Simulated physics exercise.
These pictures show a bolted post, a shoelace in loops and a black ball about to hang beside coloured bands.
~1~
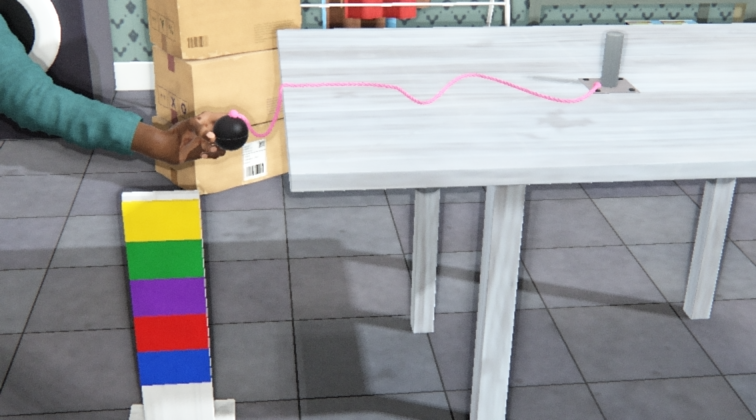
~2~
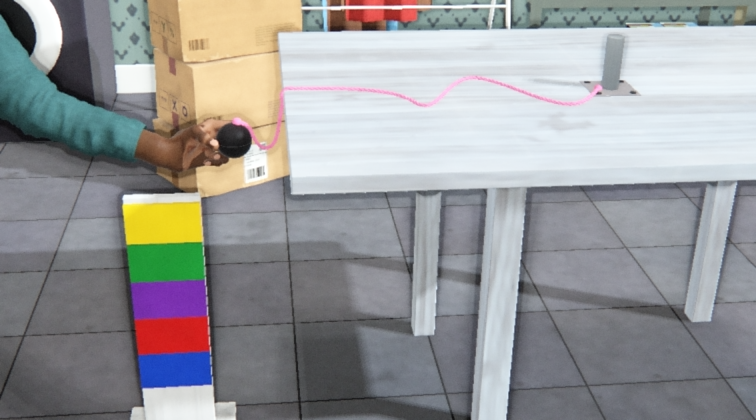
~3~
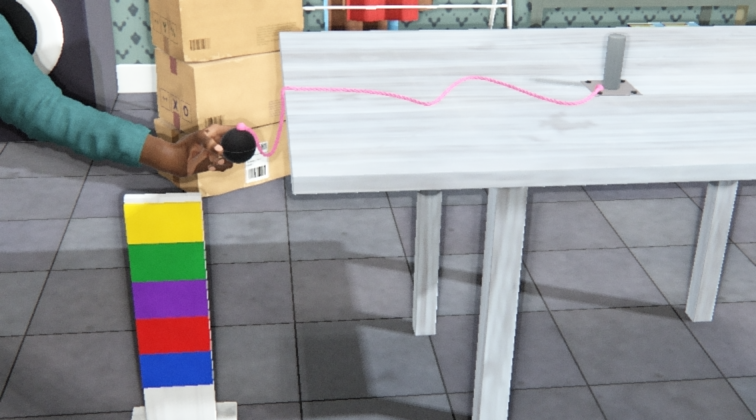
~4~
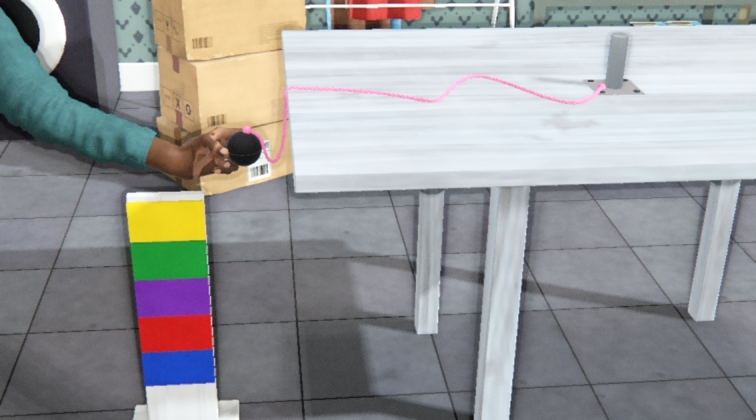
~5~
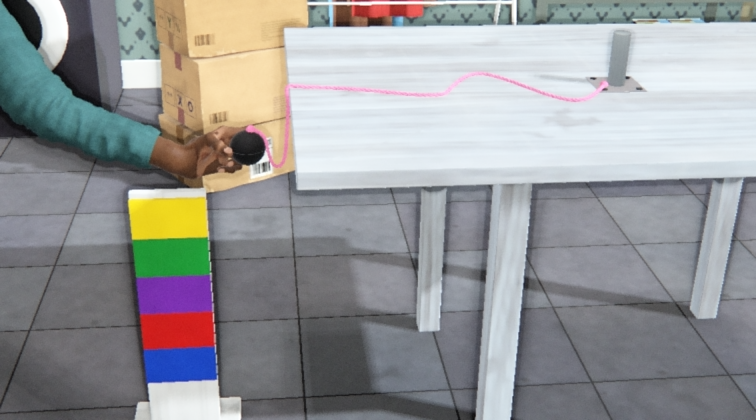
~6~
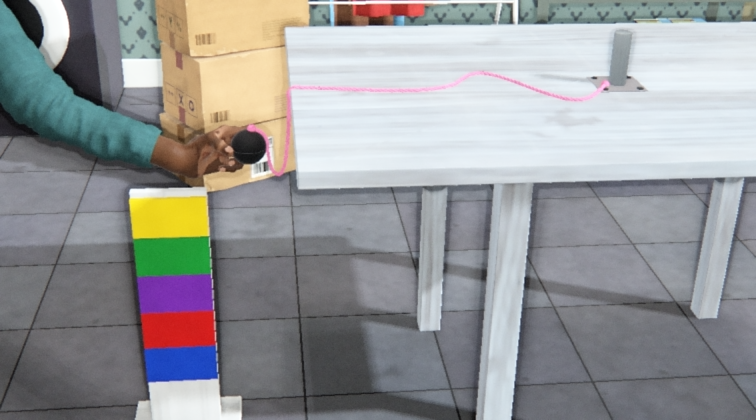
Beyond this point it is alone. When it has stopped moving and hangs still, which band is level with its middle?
Red.
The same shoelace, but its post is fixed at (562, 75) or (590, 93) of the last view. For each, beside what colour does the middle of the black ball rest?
Going case by case, it's blue and then blue.
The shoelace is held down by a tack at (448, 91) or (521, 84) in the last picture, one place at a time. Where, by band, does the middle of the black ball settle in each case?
Results, in sequence: Green / purple.
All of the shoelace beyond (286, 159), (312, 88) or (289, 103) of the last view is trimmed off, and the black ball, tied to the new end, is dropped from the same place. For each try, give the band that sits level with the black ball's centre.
In the order given, it comes out as green; above them all; yellow.
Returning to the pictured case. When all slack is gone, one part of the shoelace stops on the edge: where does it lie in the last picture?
It's the bit near (378, 90).
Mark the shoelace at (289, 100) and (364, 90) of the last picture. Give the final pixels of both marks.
First: (292, 177). Second: (289, 102).
Soon after, ball near (256, 310); level with red.
Then, ball near (324, 303); level with red.
Further on, ball near (280, 312); level with red.
At rest, ball near (297, 316); level with red. Its middle rests at the red band.
